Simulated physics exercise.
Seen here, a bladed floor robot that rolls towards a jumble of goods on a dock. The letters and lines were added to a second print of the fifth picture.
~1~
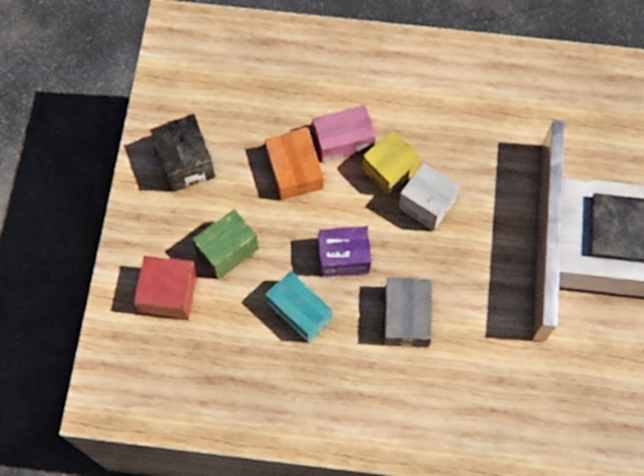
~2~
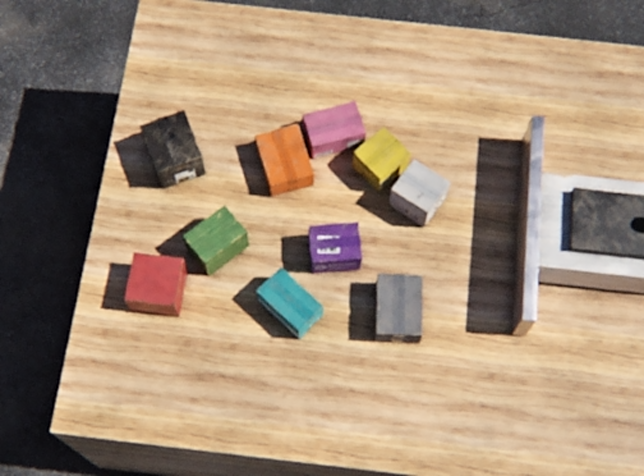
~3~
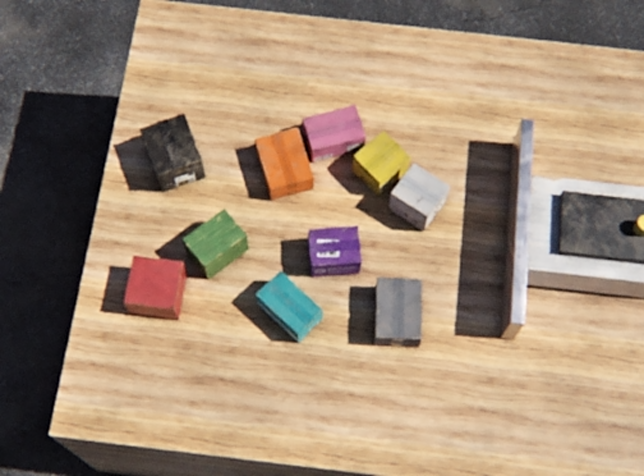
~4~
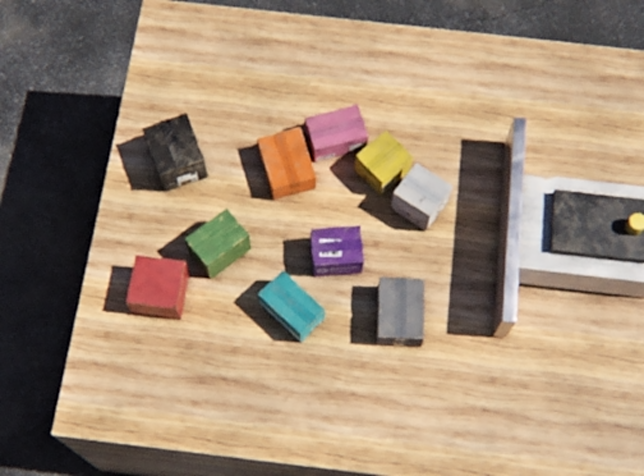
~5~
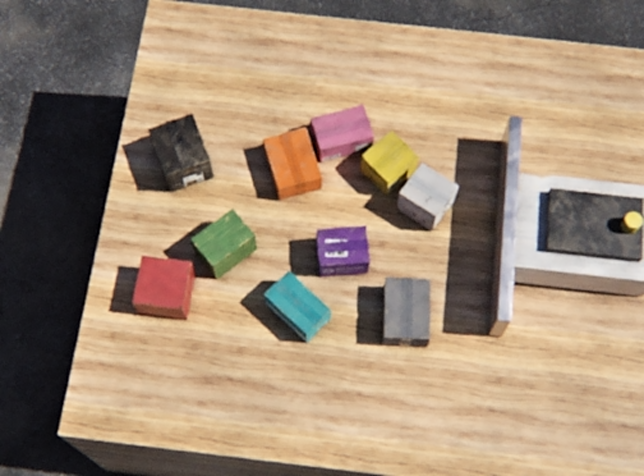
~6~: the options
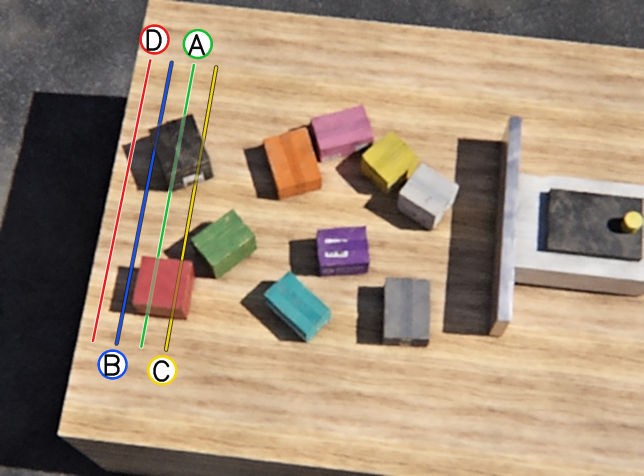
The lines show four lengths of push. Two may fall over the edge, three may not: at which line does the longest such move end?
The farthest such stop is C.
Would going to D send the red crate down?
Yes.
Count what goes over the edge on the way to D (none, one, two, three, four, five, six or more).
Six or more.
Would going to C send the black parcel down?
By then, yes.
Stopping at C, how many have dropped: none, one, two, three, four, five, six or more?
In all, two.
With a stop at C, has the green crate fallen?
No.
On the copy, A at (169, 198); B at (146, 196); C at (192, 201); D at (123, 193).
On C. First, robot (472, 210); pink parcel (339, 130); grey box (354, 307).
Then, robot (356, 198); black parcel (163, 152); red crate (157, 285).
Finally, robot (267, 188); black parcel over the edge; red crate over the edge; two fallen.
By contrast, A drops five; B drops five; D drops ten.
